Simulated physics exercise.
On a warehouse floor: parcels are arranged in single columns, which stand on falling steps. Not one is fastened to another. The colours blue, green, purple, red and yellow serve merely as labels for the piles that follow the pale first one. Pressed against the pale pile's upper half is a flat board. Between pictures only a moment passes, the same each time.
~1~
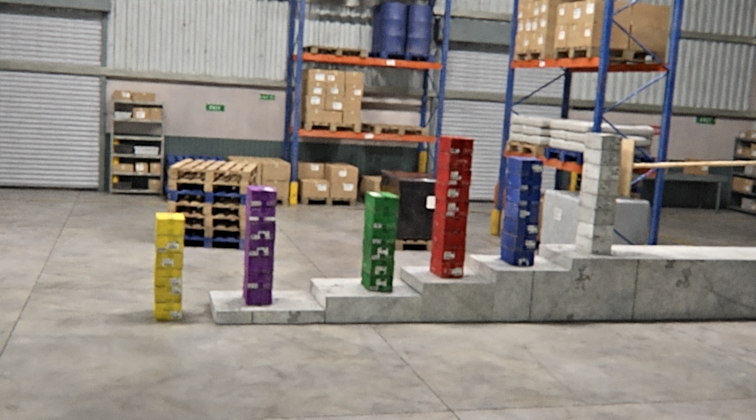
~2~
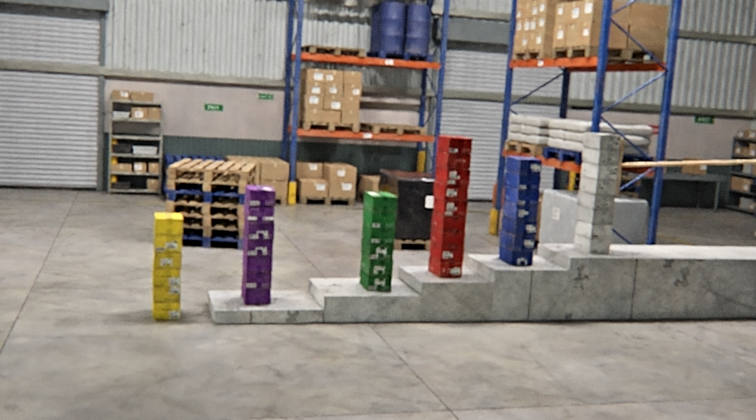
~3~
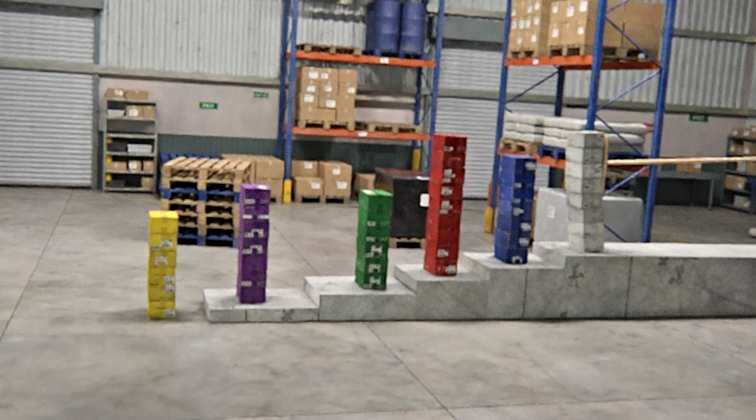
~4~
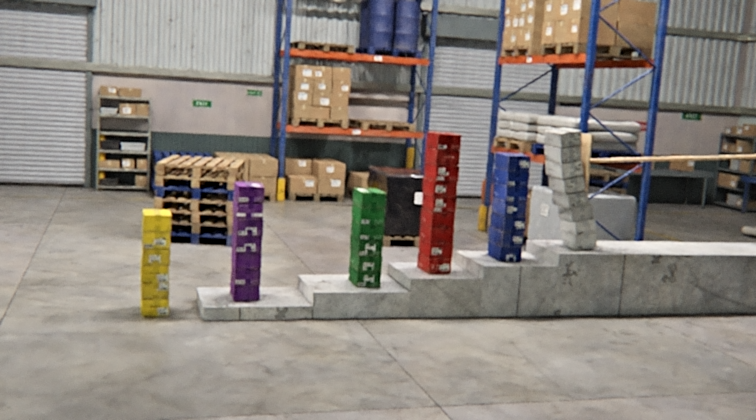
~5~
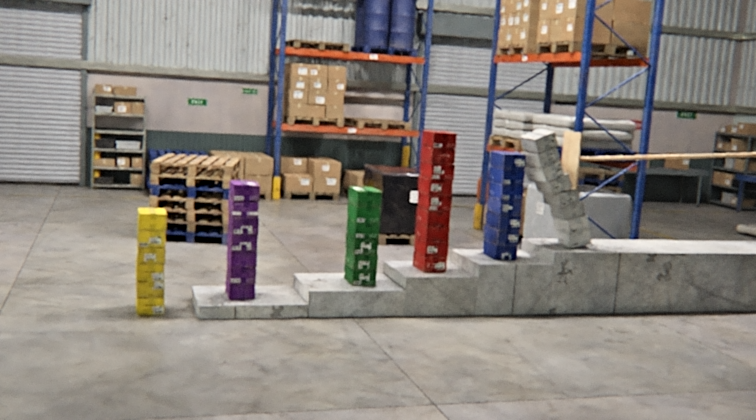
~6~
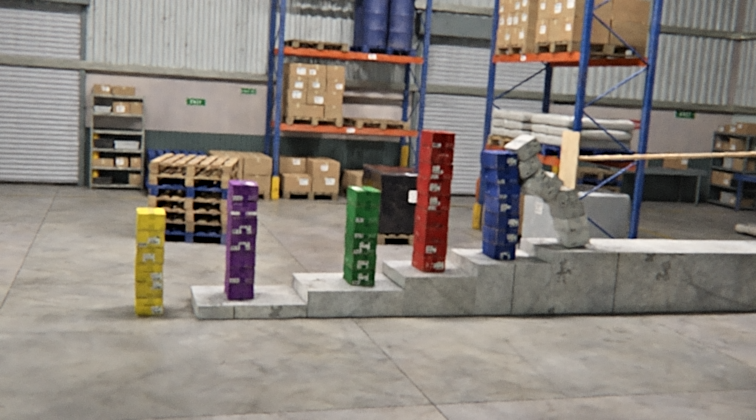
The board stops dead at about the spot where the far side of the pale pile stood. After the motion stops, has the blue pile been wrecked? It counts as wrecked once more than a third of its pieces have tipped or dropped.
Yes, it is wrecked.
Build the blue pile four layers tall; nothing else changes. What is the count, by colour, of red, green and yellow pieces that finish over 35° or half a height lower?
Red: 0; green: 0; yellow: 0.
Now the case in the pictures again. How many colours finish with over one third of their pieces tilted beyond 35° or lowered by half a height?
Altogether, 5.
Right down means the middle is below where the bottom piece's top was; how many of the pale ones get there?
Count: 4.
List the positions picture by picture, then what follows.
In the first frame (we follow the side turned to the camera; the camera pans a little), board (633, 161) not yet touching; top blue parcel (532, 168); top purple parcel (264, 199); no other piece has moved.
The second frame shows board (621, 160) not yet touching; top blue parcel (531, 167).
The third frame shows board (606, 158) pushing, top of the pale pile leaning barely; top blue parcel (526, 165); no other piece has moved.
The fourth frame shows board (590, 155) pushing, top of the pale pile leaning a little; top blue parcel (519, 163); no other piece has moved.
The fifth frame shows board (580, 154) stopped, top of the pale pile leaning clearly; top blue parcel (515, 162); no other piece has moved.
The sixth frame shows board (578, 153) stopped, top of the pale pile leaning well over; top blue parcel (507, 161) displaced half its height; top red parcel (444, 140); 3 stirred so far.
Soon, 4 of the pale pile down; 7 of the 7 blue parcels down (7 of 35 in all colours); top blue parcel tipped clearly, about its own height lower; top red parcel tipped clearly, a little lower.
A while on, 4 of the pale pile down; 7 of the 7 blue parcels down (21 of 35 in all colours); top blue parcel on its side; top red parcel tipped right over, some seven heights lower.
Finally, 4 of the pale pile down; 7 of the 7 blue parcels down (32 of 35 in all colours); top blue parcel on its side; top yellow parcel upside down. Seen by the last camera, middles, top blue parcel near (379, 246).
